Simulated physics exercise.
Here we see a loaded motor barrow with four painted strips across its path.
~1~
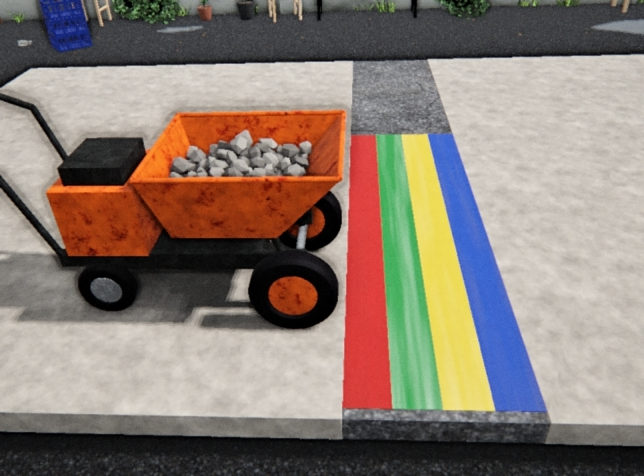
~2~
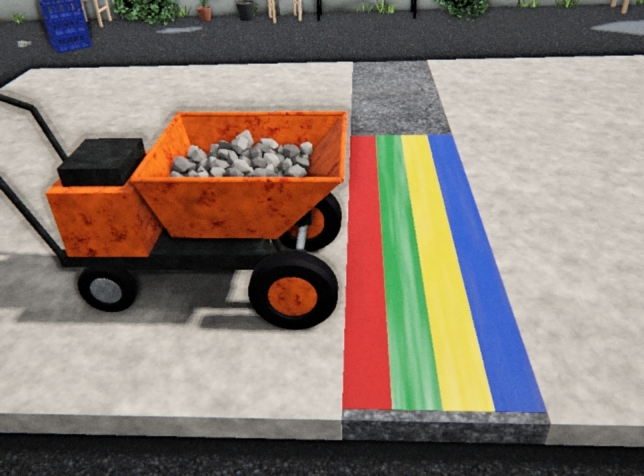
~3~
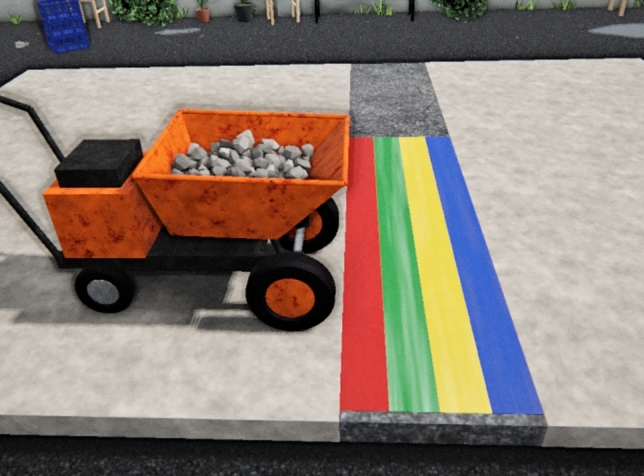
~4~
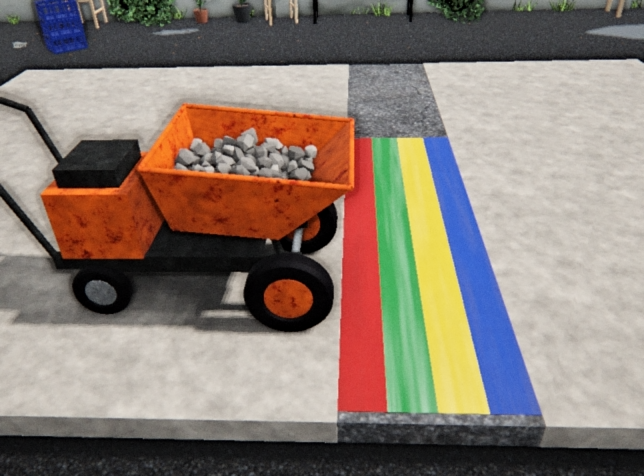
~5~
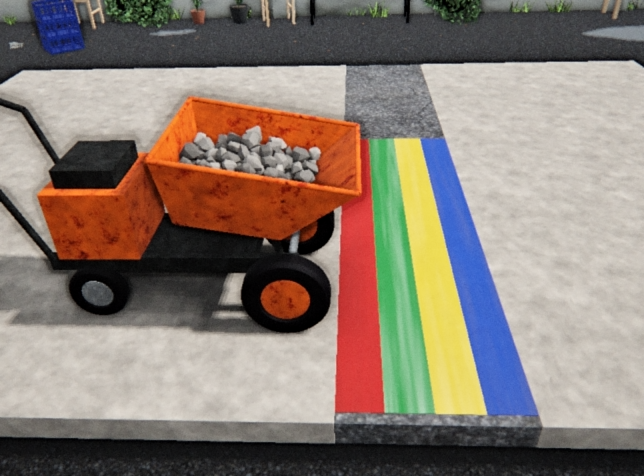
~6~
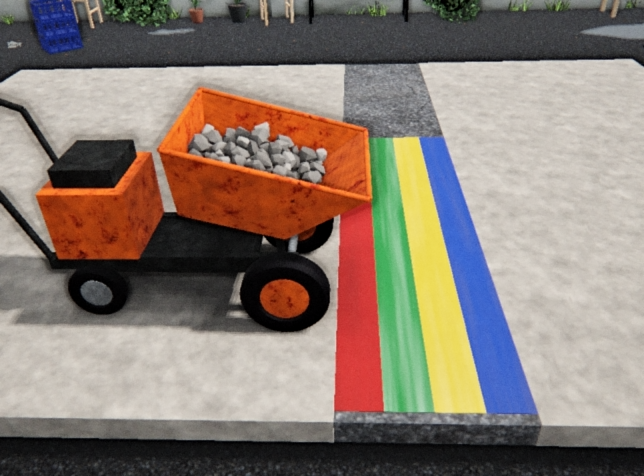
An orange motor barrow loaded with grey broken stones stands at the left on a pale concrete slab, seen from slightly above and side-on, with a dark road behind. Red, green, yellow and blue strips lie side by side to its right. The skip starts level, then its rear rises and its front lip dips rightward over the red strip, while the view shifts very slightly.
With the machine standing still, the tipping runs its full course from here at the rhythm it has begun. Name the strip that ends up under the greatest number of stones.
That would be the yellow strip.
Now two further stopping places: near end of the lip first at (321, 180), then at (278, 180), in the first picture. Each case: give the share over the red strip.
That would be roughly 0 in a hundred and then roughly 10 in a hundred.
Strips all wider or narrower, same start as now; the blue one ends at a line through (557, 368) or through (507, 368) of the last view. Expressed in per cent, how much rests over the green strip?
Near 20 % and 0 %.
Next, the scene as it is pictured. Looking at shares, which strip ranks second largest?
In second place: Blue.
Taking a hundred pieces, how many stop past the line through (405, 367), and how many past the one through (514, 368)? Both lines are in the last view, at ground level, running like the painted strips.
Result, first then second: 90 %, 10 %.
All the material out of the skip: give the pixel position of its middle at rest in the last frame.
Around (454, 279), give or take.
Soon, skip tipped well over; all in the skip.
A while on, skip tipped steeply; most in the skip; a small part over the yellow strip; a stray few over the blue strip.
Towards the end, skip tipped right over; about a quarter in the skip; a stray few over the green strip; about a third over the yellow strip; about a quarter over the blue strip; a small part off the paint.
Finally, skip tipped right over; a small part in the skip; none over the red strip; a small part over the green strip; about a third over the yellow strip; about a quarter over the blue strip; a small part off the paint.
